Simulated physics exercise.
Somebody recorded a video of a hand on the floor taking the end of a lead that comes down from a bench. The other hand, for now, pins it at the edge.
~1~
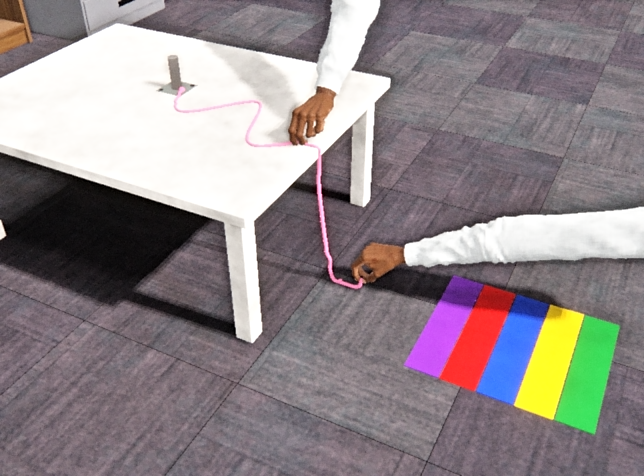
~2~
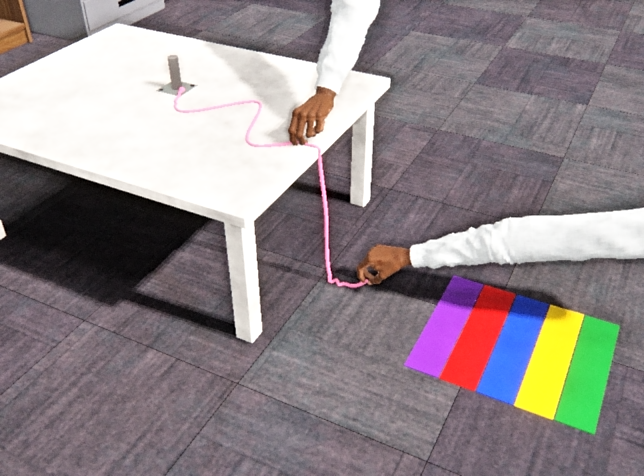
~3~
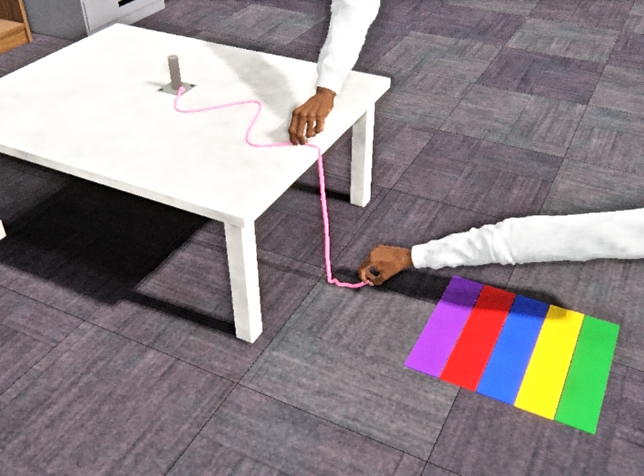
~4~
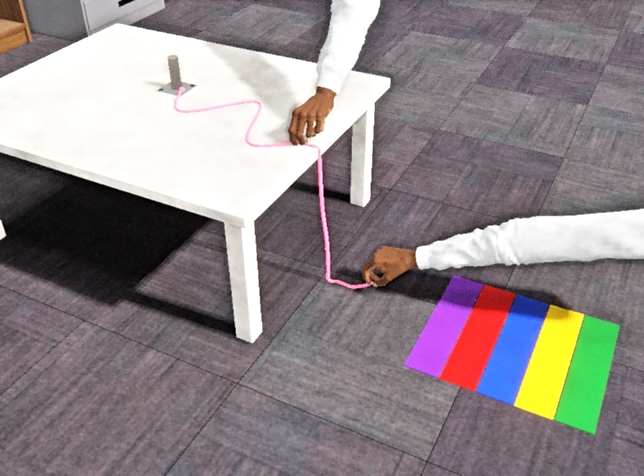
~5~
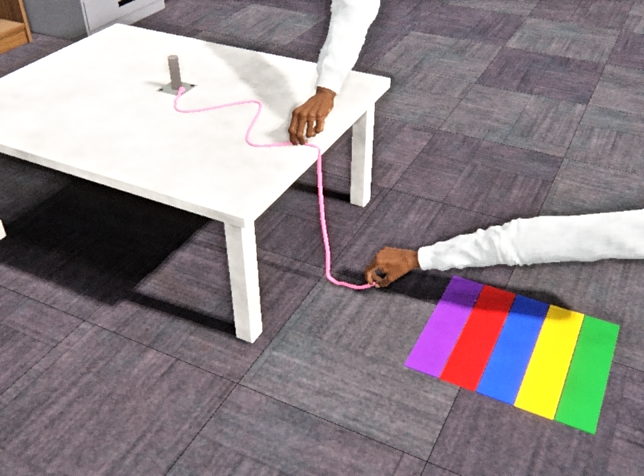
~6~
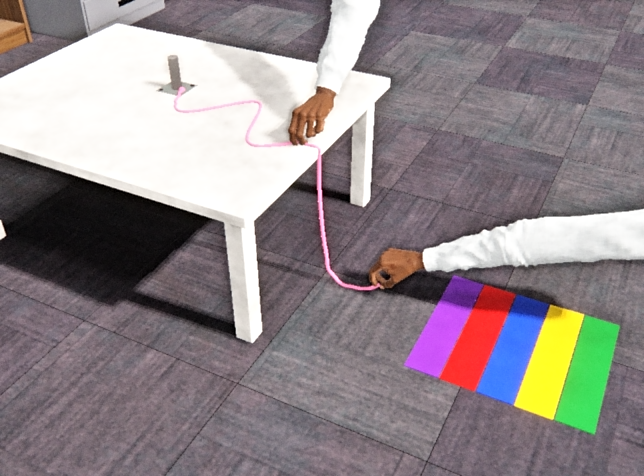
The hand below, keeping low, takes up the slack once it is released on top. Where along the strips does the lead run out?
Over the green strip.
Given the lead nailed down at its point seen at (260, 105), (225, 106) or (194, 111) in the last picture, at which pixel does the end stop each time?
Roughly (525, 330), (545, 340) and (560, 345).
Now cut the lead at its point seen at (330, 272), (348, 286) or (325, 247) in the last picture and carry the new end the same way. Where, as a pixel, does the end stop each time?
Try 1: (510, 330); try 2: (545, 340); try 3: (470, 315).
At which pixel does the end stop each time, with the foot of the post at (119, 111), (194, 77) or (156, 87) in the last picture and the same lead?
Going through the tries, you get (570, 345), then (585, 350), then (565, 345).
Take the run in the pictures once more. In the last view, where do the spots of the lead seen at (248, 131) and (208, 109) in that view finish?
(334, 150), then (242, 110).
Soon after, end near (517, 329); over blue.
After that, end near (564, 344); over yellow.
At the stop, end near (594, 354); over green. It halts on the green strip.
